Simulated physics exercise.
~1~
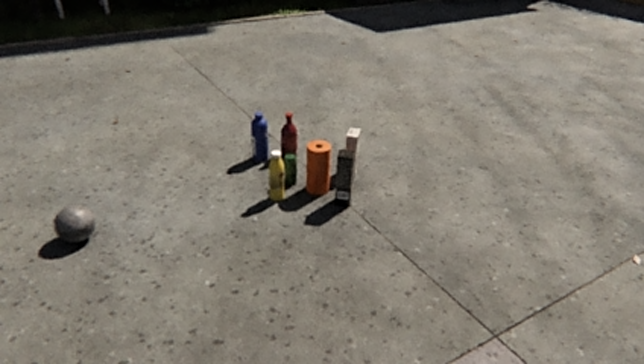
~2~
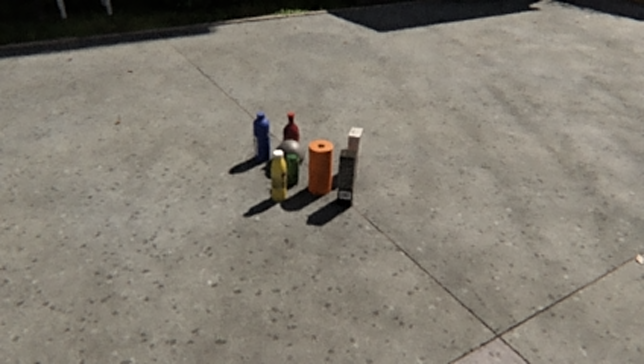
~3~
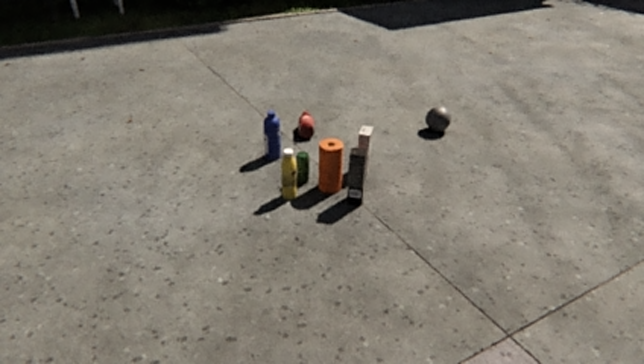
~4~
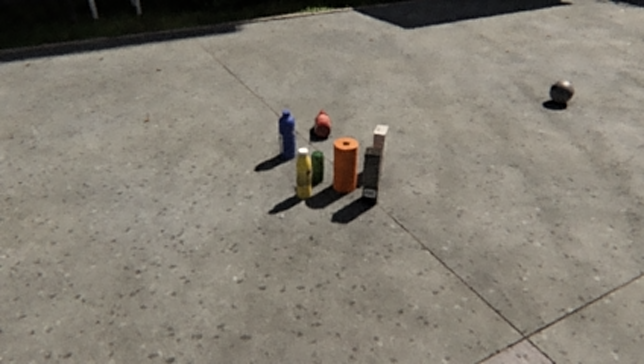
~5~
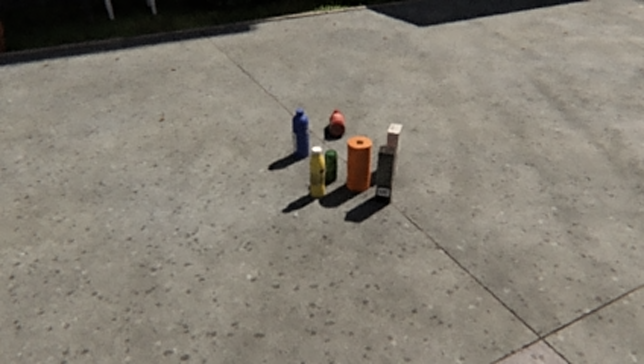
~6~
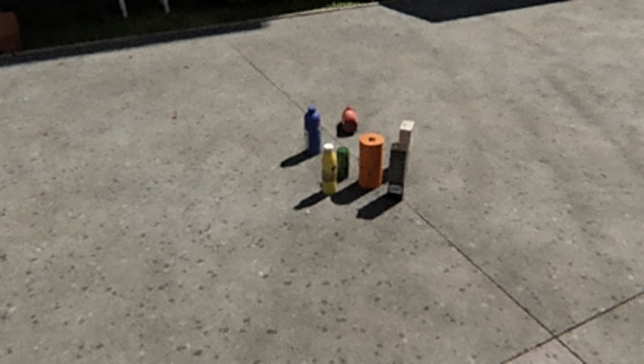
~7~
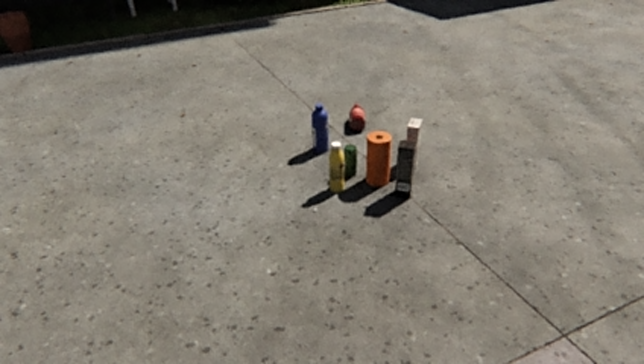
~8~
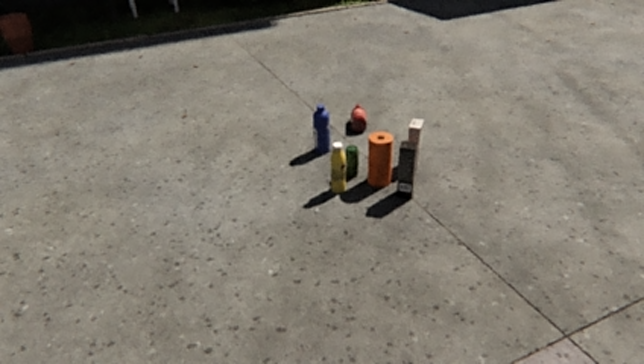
On sunlit paving, a grey ball rolling right through grouped bottles and cartons, toppling the red bottle, the others left standing.
